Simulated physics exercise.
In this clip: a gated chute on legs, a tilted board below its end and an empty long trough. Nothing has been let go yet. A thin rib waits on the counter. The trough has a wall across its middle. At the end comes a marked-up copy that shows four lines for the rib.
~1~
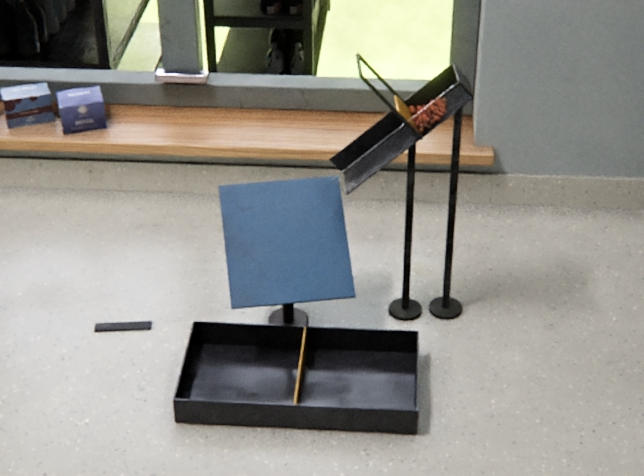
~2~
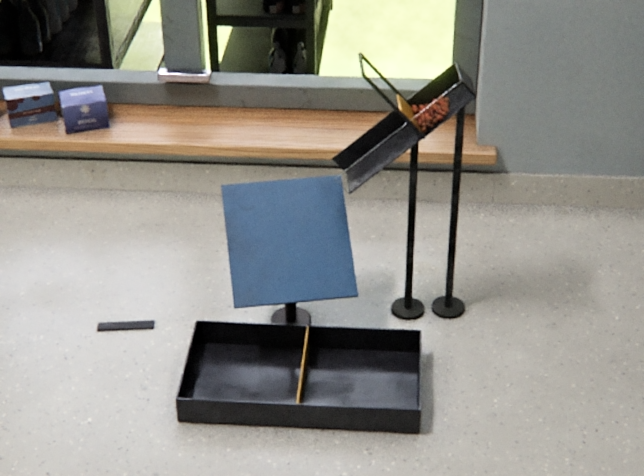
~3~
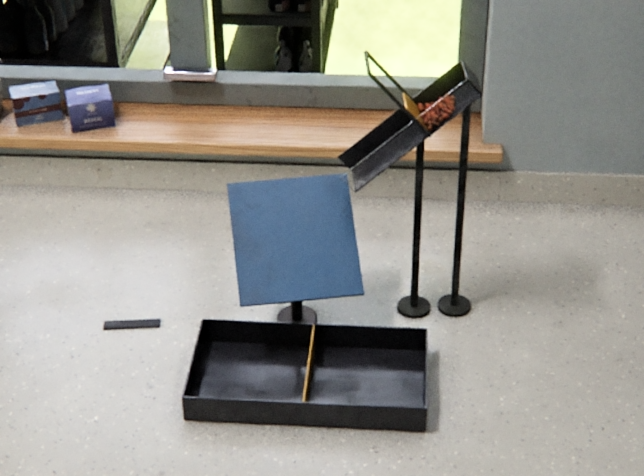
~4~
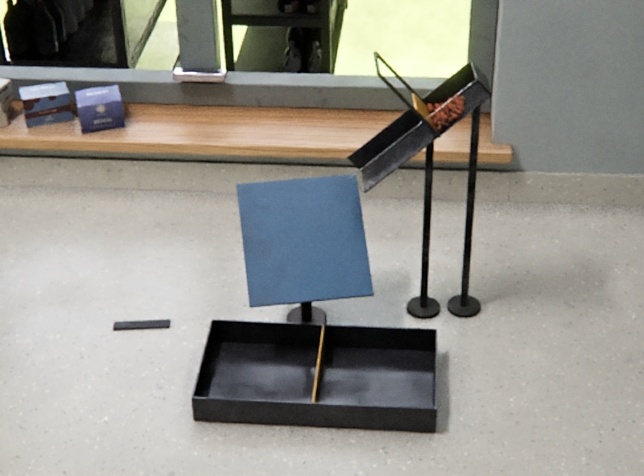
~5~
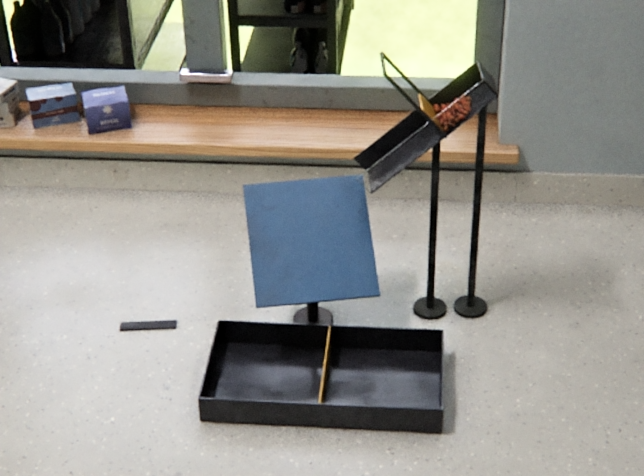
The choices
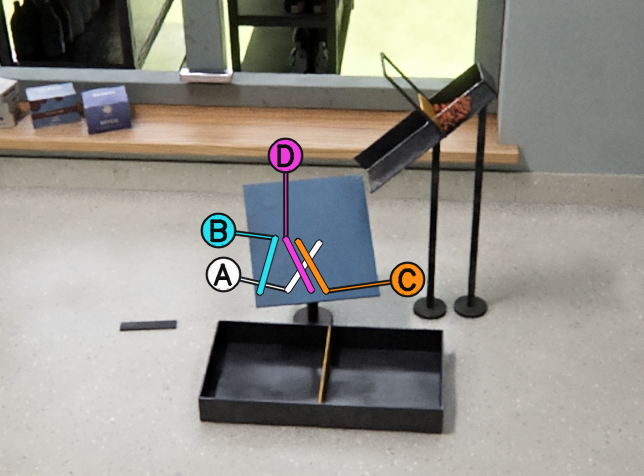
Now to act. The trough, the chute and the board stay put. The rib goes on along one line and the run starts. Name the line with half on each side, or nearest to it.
I would pick line A.
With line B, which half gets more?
The left half.
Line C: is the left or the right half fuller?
More lands on the right.
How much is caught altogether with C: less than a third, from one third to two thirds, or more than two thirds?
It is more than two thirds.
On the marked copy, line A from (319, 242) to (287, 290); line B from (275, 238) to (259, 292); line C from (297, 241) to (326, 291); line D from (285, 239) to (311, 290).
With A, of what is caught, close to two thirds in the left half, close to a third in the right.
With B, of what is caught, the bulk in the left half, close to a quarter in the right.
With C, of what is caught, a small share in the left half, all but a few in the right.
With D, of what is caught, close to a quarter in the left half, the bulk in the right.
